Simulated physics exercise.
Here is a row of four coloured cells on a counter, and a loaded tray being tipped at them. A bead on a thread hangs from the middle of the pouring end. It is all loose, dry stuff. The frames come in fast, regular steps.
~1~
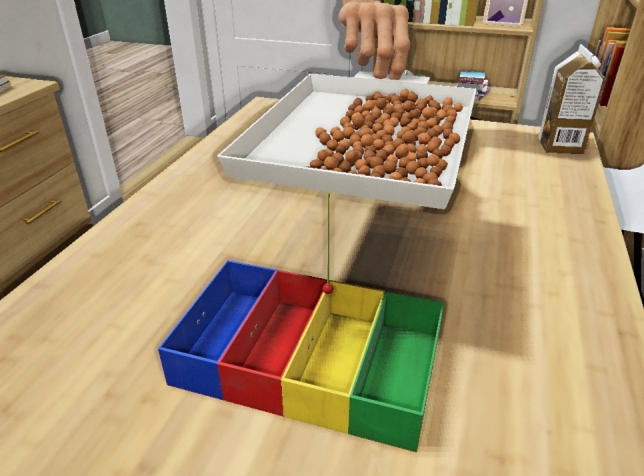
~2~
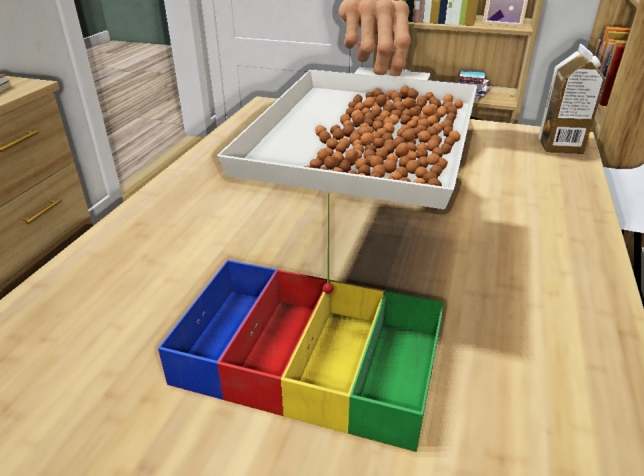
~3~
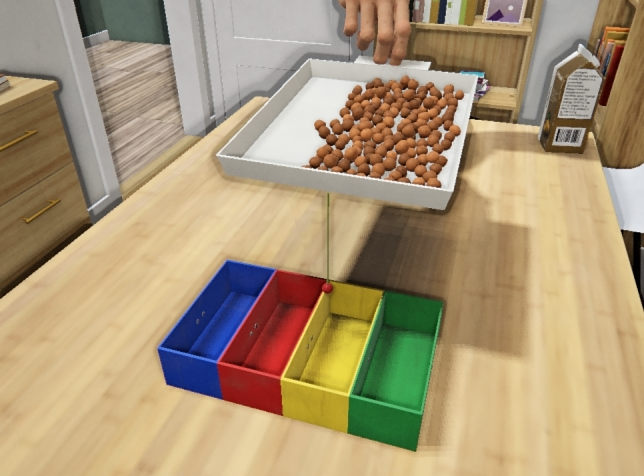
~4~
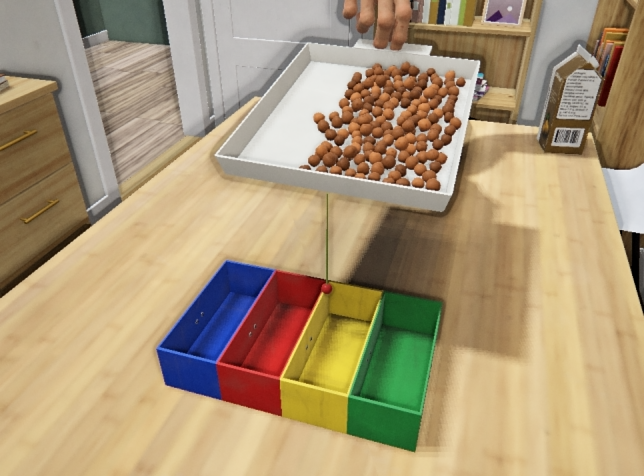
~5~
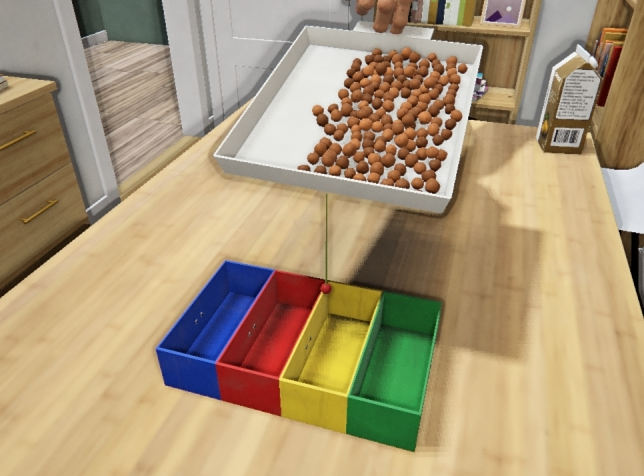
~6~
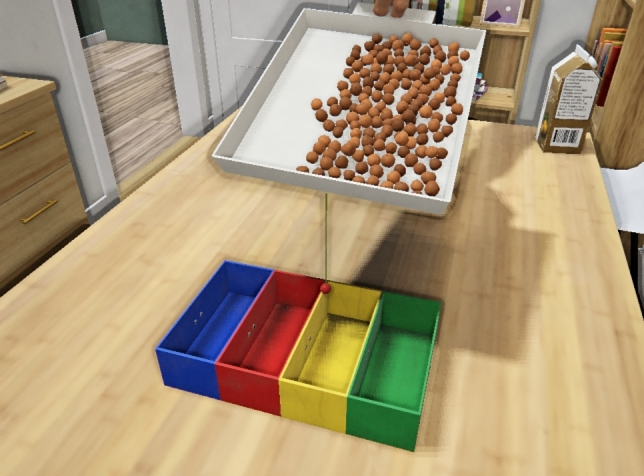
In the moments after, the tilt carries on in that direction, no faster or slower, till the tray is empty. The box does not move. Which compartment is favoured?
Most goes to the green cell.
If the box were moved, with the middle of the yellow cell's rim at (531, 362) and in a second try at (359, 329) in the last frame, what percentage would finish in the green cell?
Near 0 % and 30 %.
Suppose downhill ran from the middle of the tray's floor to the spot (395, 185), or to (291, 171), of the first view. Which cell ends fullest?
The first try: The cell in green. The second: That blue cell.
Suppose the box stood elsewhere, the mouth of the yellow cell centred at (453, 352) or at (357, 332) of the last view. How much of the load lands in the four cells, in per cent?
The first gives 80 %, the second 90 %.
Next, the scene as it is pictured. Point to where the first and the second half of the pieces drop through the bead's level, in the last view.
Around (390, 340) and then (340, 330).
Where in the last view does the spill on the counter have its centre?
At about (455, 465).
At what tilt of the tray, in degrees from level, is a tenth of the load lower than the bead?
Near 105 degrees.
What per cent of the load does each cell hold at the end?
About: Blue cell 0, red cell 10, yellow cell 30, green cell 50 per cent.
Soon after the last picture, tray tipped steeply; nearly all on the tray; a stray few in the green cell; a stray few falling or outside the box.
A little later, tray tipped past a quarter turn; about half on the tray; a small part in the green cell; a stray few in the yellow cell; about a third falling or outside the box.
Later still, tray tipped past a quarter turn; about half in the green cell; about a third in the yellow cell; a small part in the red cell; a small part falling or outside the box.
At rest, tray tipped past a quarter turn; about half in the green cell; about a third in the yellow cell; a small part in the red cell; none in the blue cell; a small part outside the box.
